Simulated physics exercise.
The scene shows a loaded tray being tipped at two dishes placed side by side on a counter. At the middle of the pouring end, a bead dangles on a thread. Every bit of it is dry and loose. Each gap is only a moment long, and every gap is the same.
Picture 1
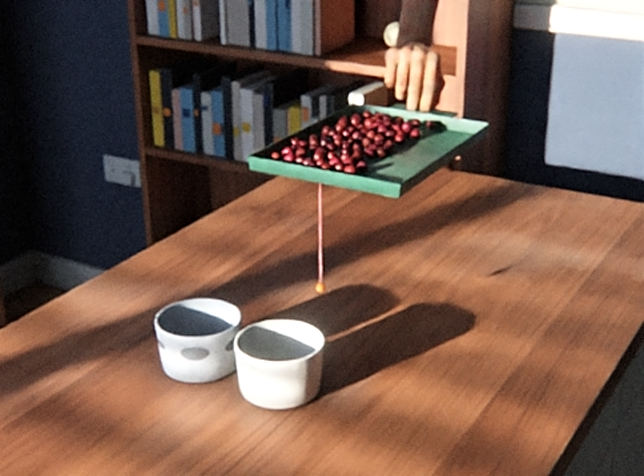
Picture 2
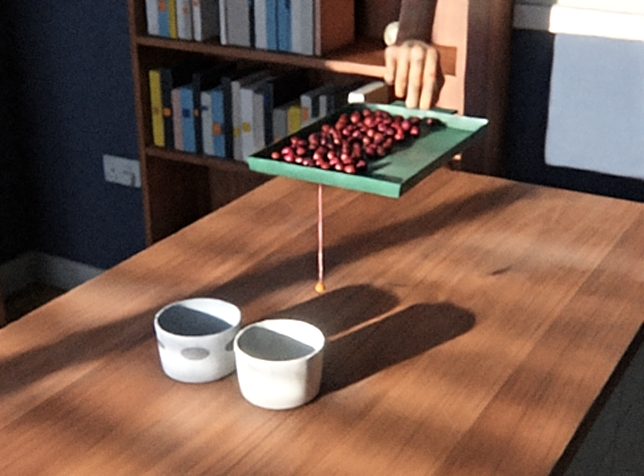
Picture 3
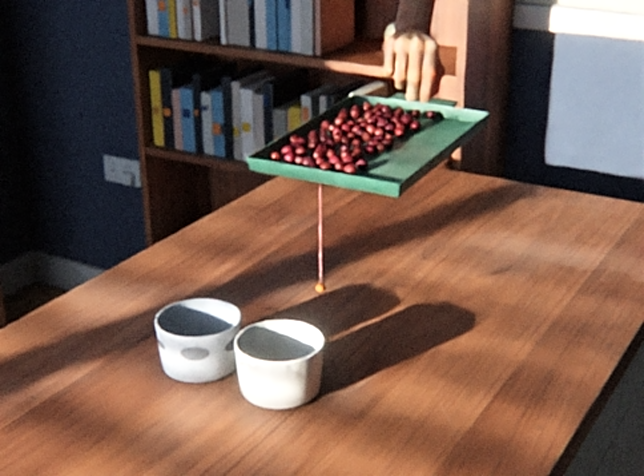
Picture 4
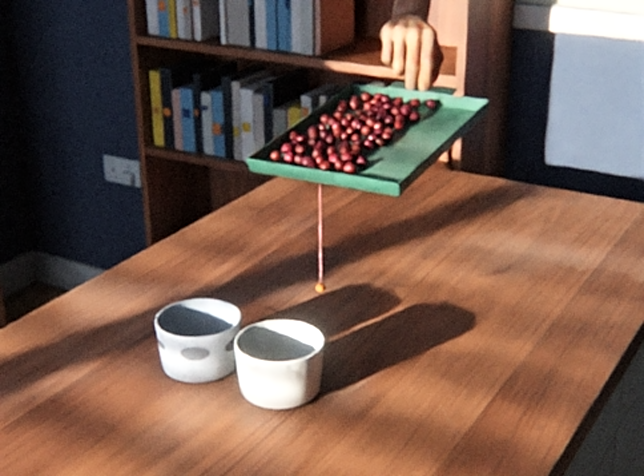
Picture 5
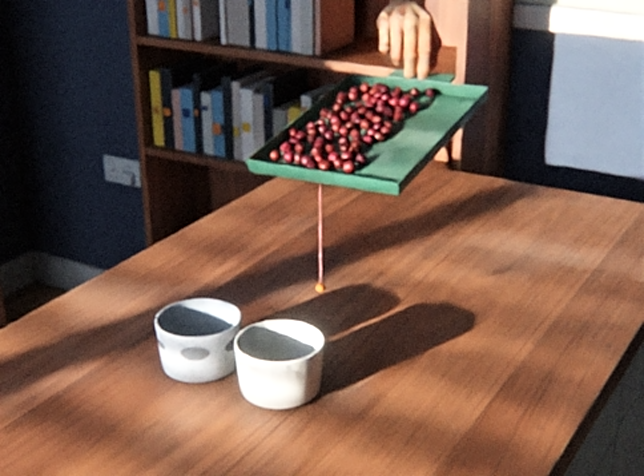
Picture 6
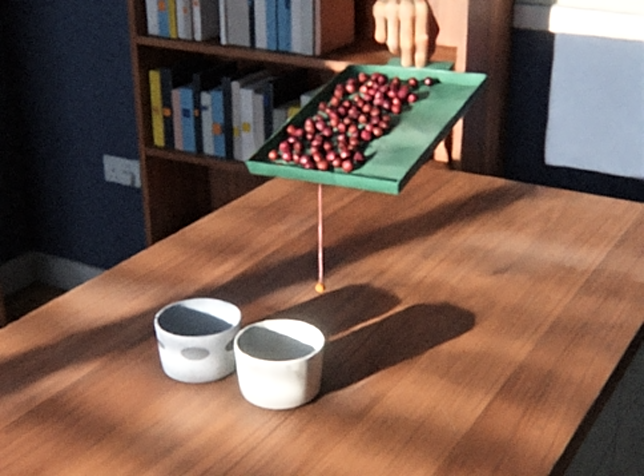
In the video, a hand gradually raises the far end of a green tray of dark red dried cherries, tilting it toward two pale dishes on a wooden surface, while a bead hangs on a thread from the near edge.
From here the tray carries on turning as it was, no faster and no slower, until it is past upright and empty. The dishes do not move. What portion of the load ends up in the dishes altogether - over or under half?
Mostly spilled.
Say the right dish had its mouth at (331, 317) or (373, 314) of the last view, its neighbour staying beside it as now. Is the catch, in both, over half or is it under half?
First shift, a majority share; second shift, a minority share.
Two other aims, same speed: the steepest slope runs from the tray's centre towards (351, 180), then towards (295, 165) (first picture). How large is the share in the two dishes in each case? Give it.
First heading 30 %, second heading 0 %.
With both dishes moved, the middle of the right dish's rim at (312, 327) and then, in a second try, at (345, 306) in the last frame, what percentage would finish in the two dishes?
Close to 80 in a hundred, then close to 20 in a hundred.
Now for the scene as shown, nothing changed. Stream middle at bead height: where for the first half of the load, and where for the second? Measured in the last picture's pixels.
The opening part goes through (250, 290); what follows goes through (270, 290).
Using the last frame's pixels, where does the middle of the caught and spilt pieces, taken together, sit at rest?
The centre ends up roughly at (279, 348).
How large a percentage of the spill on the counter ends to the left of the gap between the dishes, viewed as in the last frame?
It comes to 20 per cent or so.
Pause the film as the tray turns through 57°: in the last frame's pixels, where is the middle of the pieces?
In the last view, the load is centred close to (301, 136).
Just after the last frame, tray tipped steeply; every one on the tray.
A moment on, tray tipped right over; almost all on the tray; just a few outside both; just a few in the air.
Further on, tray tipped past a quarter turn; about a tenth in the right dish; about a tenth in the left dish; the larger part outside both.
When it is over, tray tipped past a quarter turn; about a tenth in the right dish; about a tenth in the left dish; the larger part outside both.
